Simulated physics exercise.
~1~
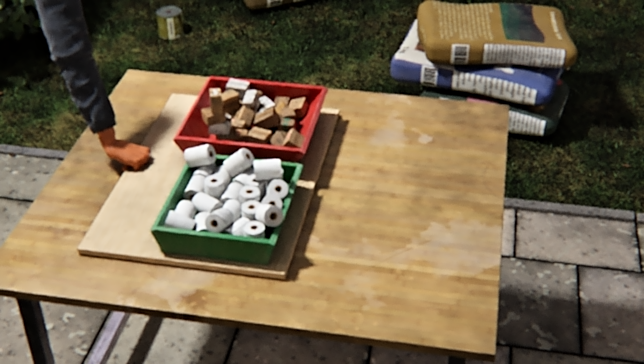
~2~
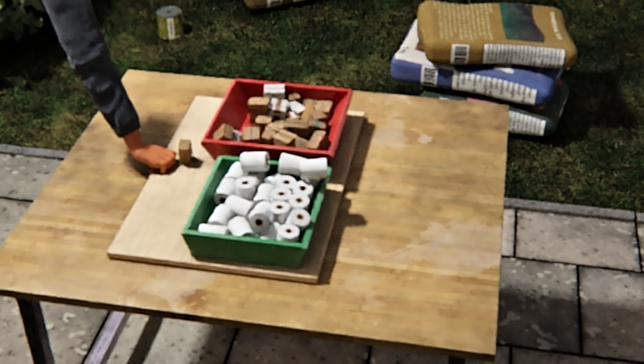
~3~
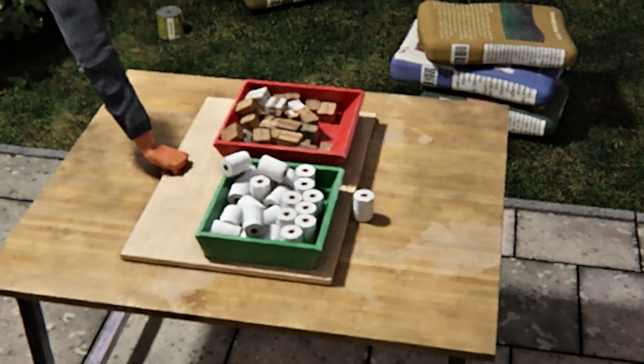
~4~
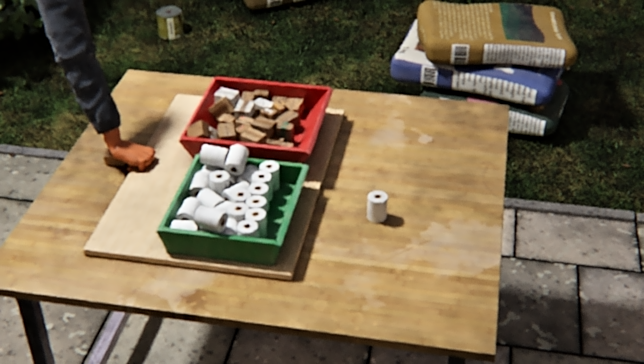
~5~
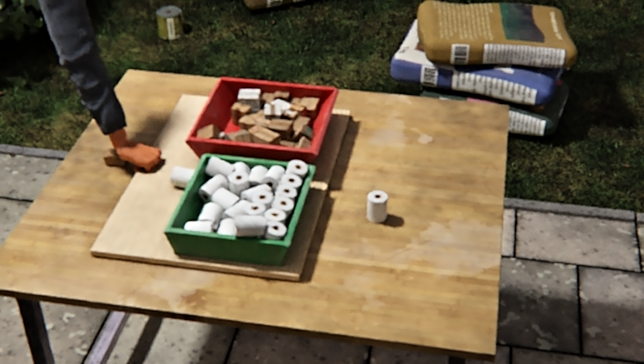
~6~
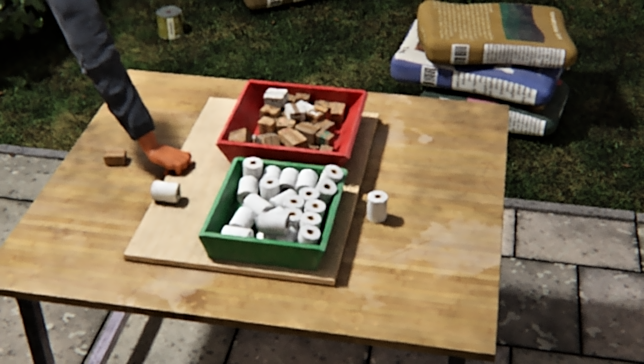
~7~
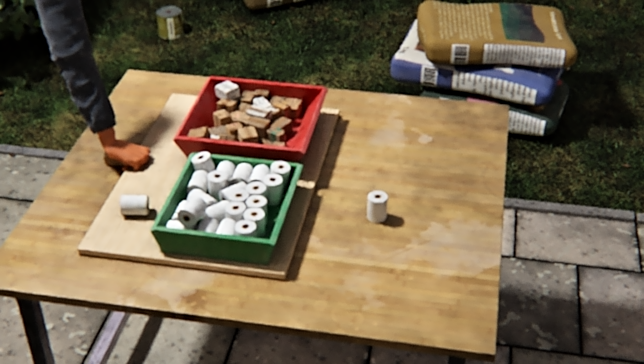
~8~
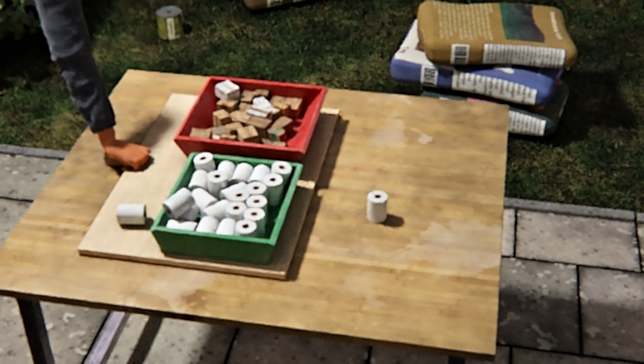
A hand slides a board of two boxes back and forth, spilling several pieces.
